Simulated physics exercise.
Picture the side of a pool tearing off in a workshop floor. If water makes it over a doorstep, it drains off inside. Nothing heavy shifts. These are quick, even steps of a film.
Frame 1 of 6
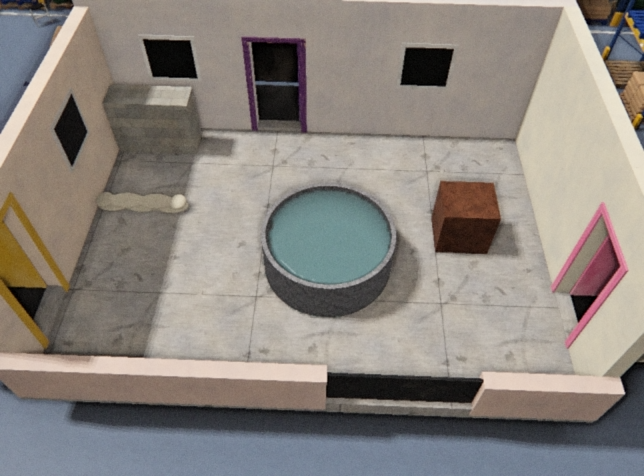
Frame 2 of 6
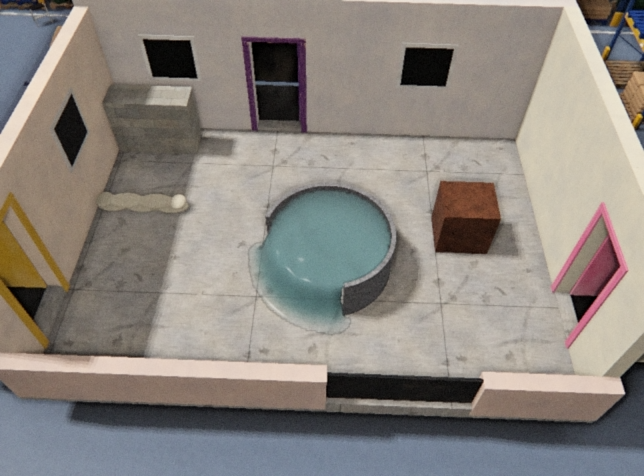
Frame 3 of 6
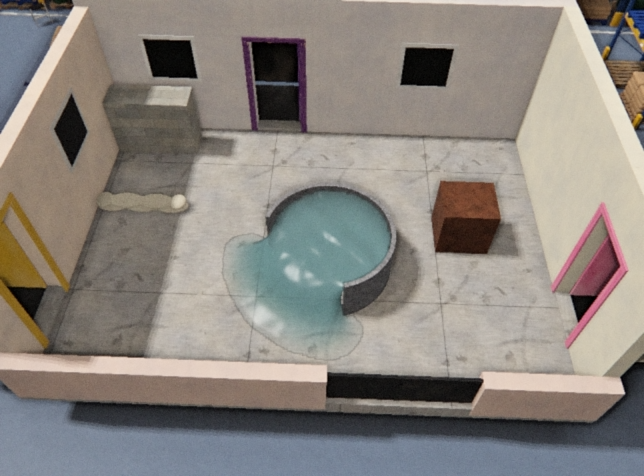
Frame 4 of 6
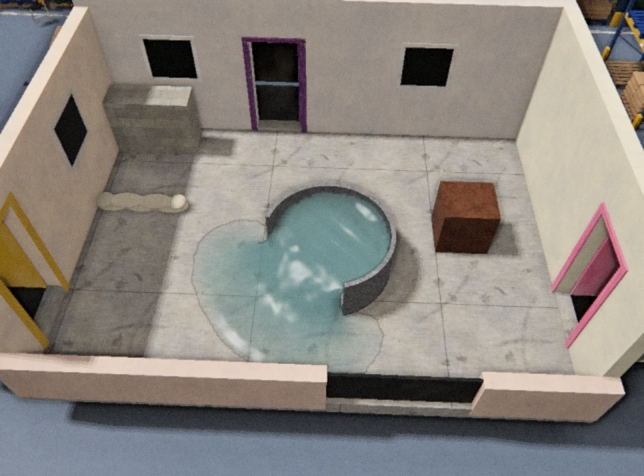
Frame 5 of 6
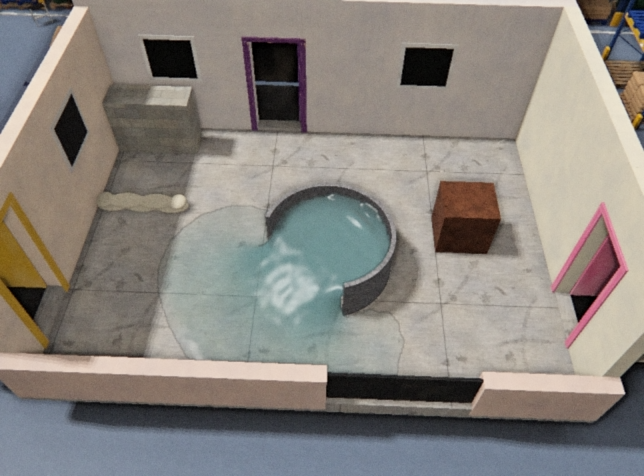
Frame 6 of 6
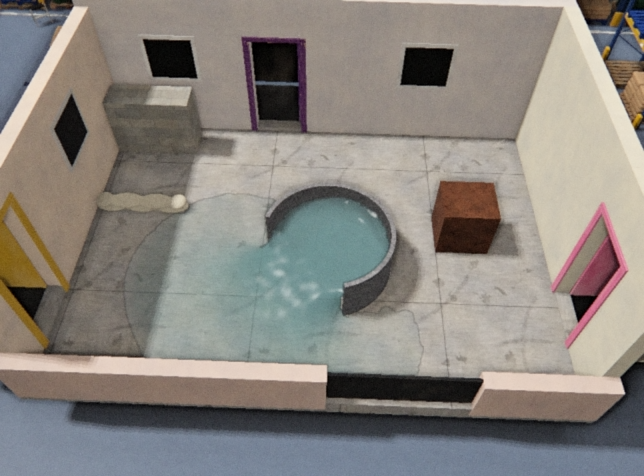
Water pours from a round, gray-walled pool as its lower-left side opens, spreading across the pale tiled floor toward the left and the front wall, while the reddish-brown block on the right stays still.
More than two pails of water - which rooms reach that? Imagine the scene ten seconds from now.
The purple door falls short; the yellow door reaches it; the pink door reaches it.
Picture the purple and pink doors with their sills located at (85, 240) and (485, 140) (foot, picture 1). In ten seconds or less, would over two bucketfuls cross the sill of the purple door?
So the purple door overshoots, it seems.
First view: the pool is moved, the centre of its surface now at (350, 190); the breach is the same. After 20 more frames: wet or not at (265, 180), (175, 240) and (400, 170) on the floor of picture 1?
First one stays unwetted, next one gets inundated, last one stays unwetted.
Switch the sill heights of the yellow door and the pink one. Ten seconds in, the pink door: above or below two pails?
In short: Pink door lets less in.
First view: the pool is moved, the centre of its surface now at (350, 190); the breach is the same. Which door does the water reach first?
In my view it is the door marked yellow.
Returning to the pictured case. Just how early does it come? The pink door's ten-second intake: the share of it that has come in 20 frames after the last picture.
I'd say some 15 per cent.
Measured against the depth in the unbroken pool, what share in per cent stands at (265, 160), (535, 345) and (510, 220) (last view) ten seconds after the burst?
Going in order, that's 6, 8 and 12 %.
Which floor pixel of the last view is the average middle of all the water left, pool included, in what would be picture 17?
Close to pixel (218, 311).
A moment on, water covers 35 % of the floor; the purple door not reached, the yellow door wet at the sill, nothing in, the pink door not reached.
Next, water covers 40 % of the floor; the purple door not reached, the yellow door over two buckets in, the pink door not reached.
Then, water covers 55 % of the floor; the purple door not reached, the yellow door far over two buckets in, the pink door under two buckets in.
Later, water covers 85 % of the floor; the purple door wet at the sill, nothing in, the yellow door far over two buckets in, the pink door over two buckets in.
In the end, water covers 95 % of the floor; the purple door wet at the sill, nothing in, the yellow door far over two buckets in, the pink door over two buckets in.
